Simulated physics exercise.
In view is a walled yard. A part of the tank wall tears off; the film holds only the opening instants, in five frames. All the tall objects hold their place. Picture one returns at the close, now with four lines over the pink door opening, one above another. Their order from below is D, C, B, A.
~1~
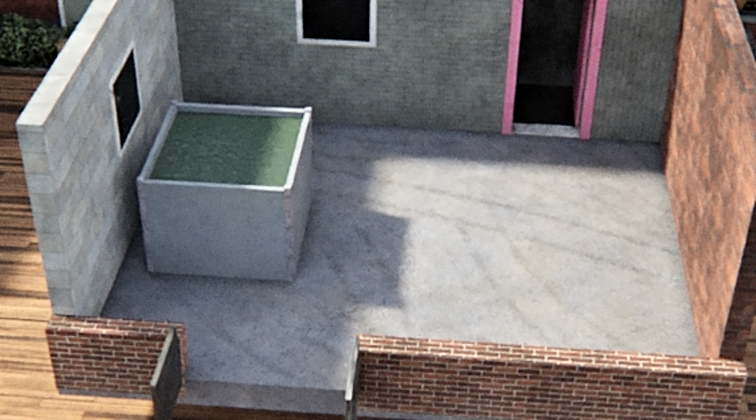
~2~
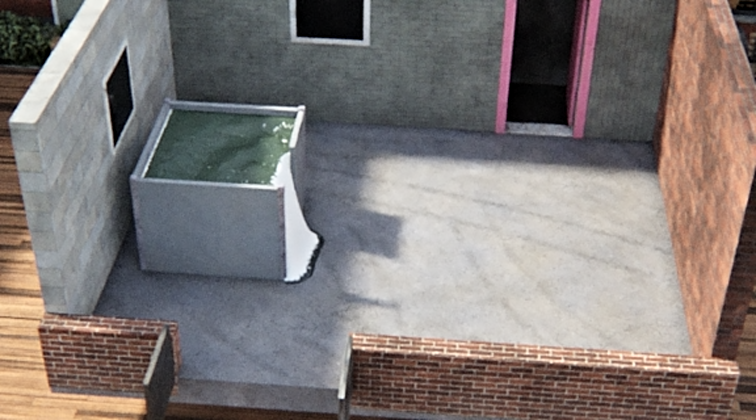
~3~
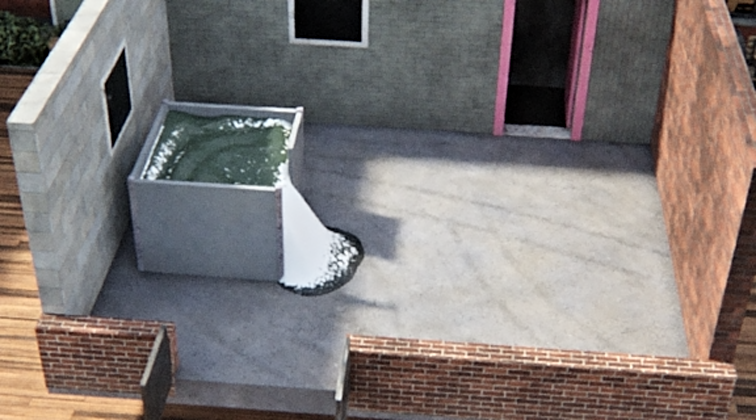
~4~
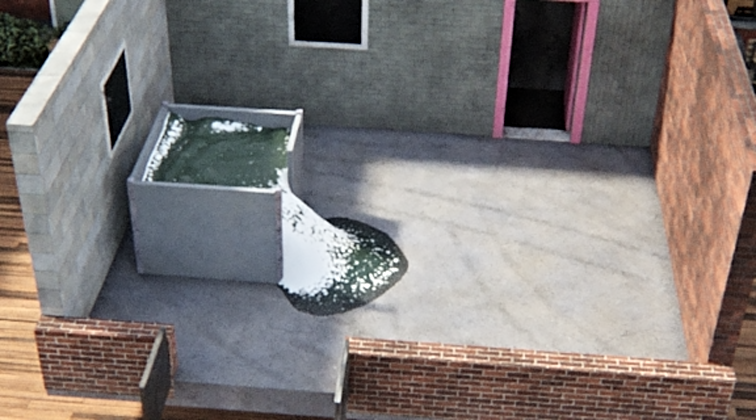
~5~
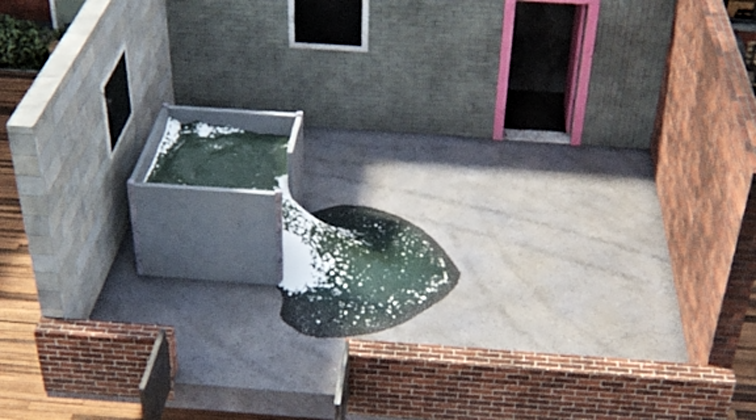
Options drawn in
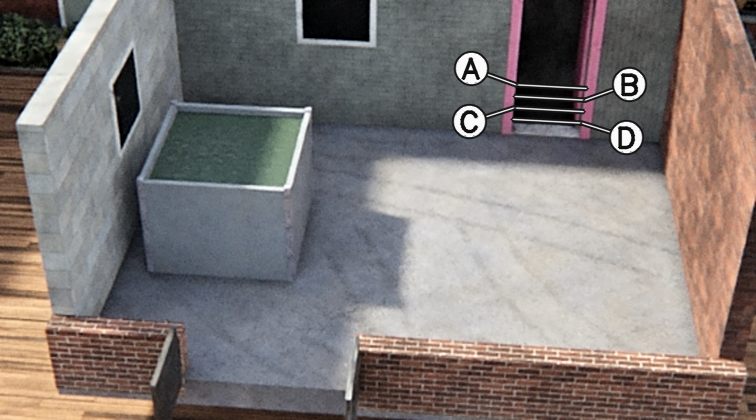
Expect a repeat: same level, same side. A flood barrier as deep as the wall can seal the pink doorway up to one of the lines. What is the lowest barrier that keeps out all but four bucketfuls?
Mark D.
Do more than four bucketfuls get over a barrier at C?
No, that is safe.
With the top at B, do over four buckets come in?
No, not at all.
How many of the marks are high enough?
All four.
In white, A at (551, 86); B at (549, 98); C at (548, 109); D at (547, 121); from the bottom up D, C, B, A.
For mark A, nothing gets over.
For mark B, nothing gets over.
For mark C, nothing gets over.
For mark D, a splash gets over, under a bucket.
